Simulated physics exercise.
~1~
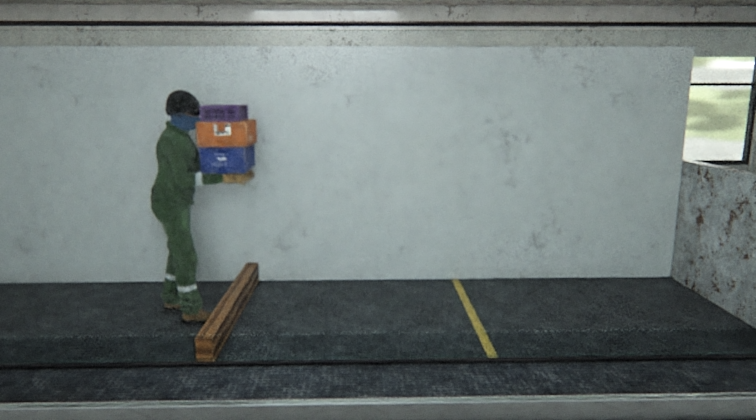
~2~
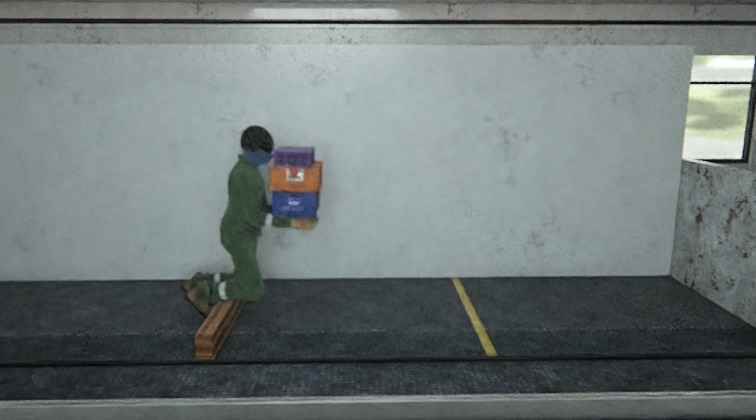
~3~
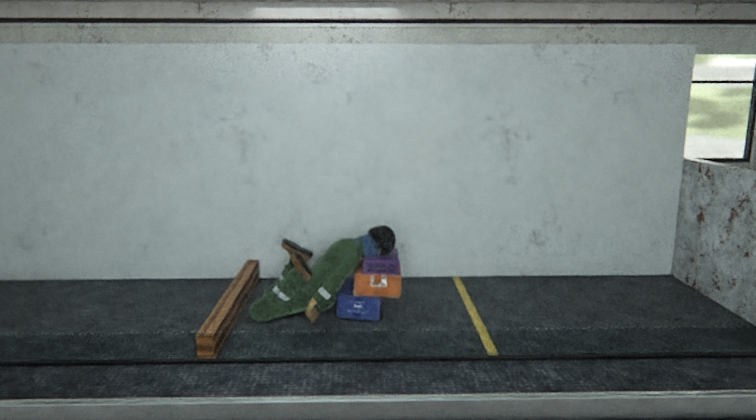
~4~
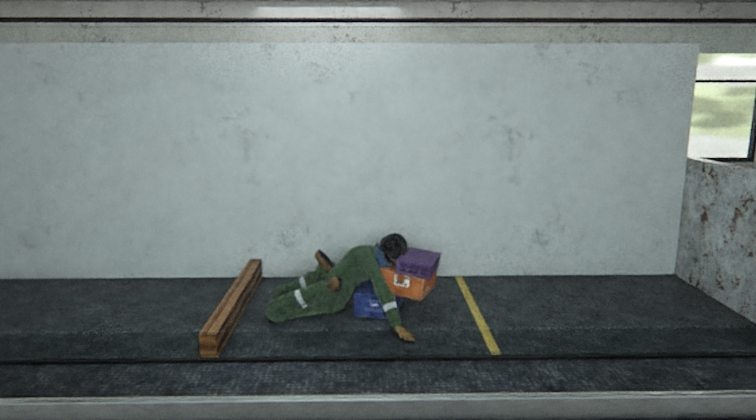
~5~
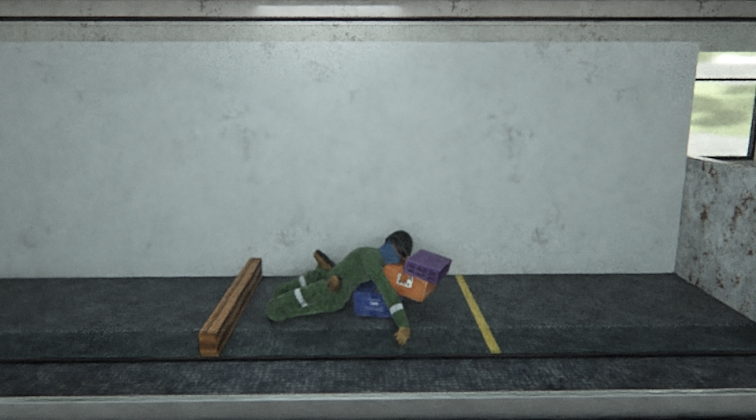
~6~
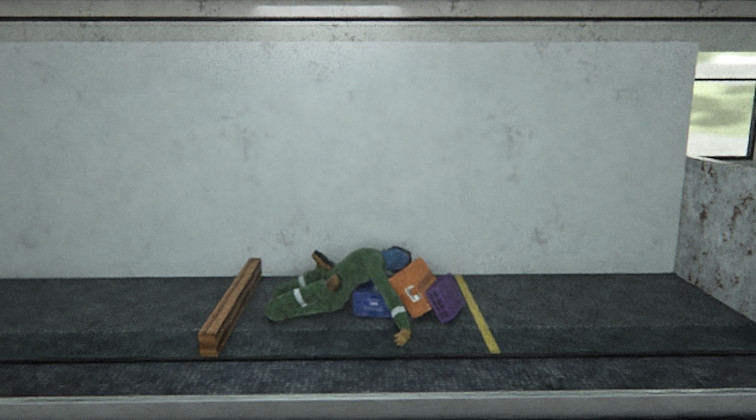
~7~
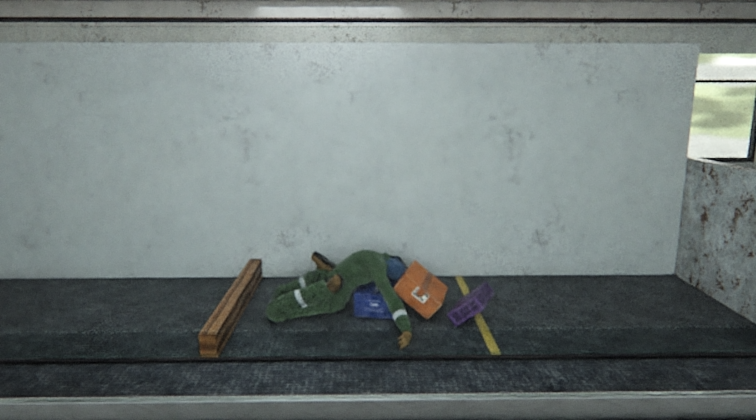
A person in green overalls carrying three stacked crates tripped over a low wooden rail and fell forward, landing slumped over the load; the orange and purple ones tipped off rightward, the purple reaching the yellow line while the blue and orange stopped short.
